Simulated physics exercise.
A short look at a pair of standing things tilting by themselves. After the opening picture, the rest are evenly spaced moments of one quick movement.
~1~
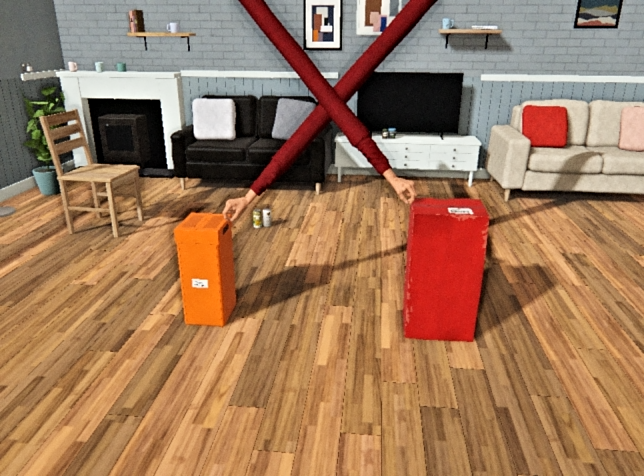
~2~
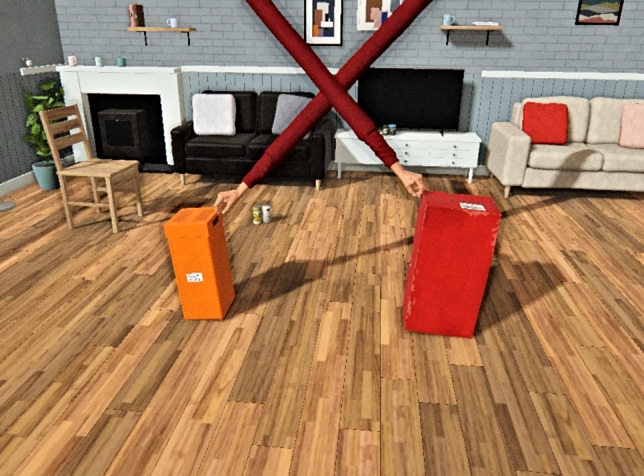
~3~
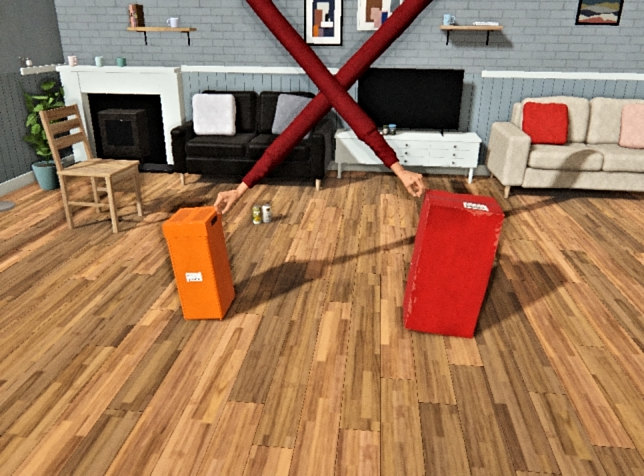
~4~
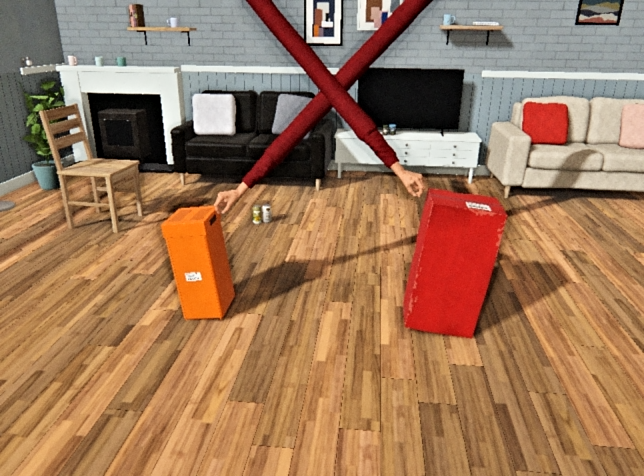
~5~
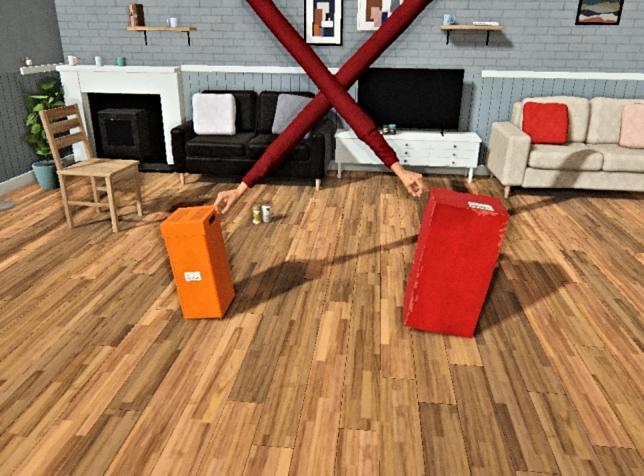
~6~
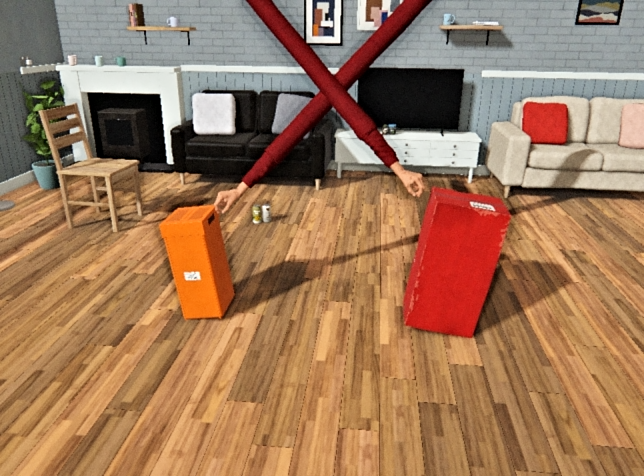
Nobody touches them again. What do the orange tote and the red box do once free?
Here the orange tote rocks back upright and the red box rocks back upright.
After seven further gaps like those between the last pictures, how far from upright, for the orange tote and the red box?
It would show 6° and 10°.
Then, 0.26 s past the last view, orange tote upright near (209, 265); red box 4° off upright near (446, 265).
Then, 0.52 s past the last view, orange tote upright near (206, 265); red box upright near (439, 265).
Finally, the orange tote returns to its base, near (207, 265); the red box returns to its base, near (441, 266).
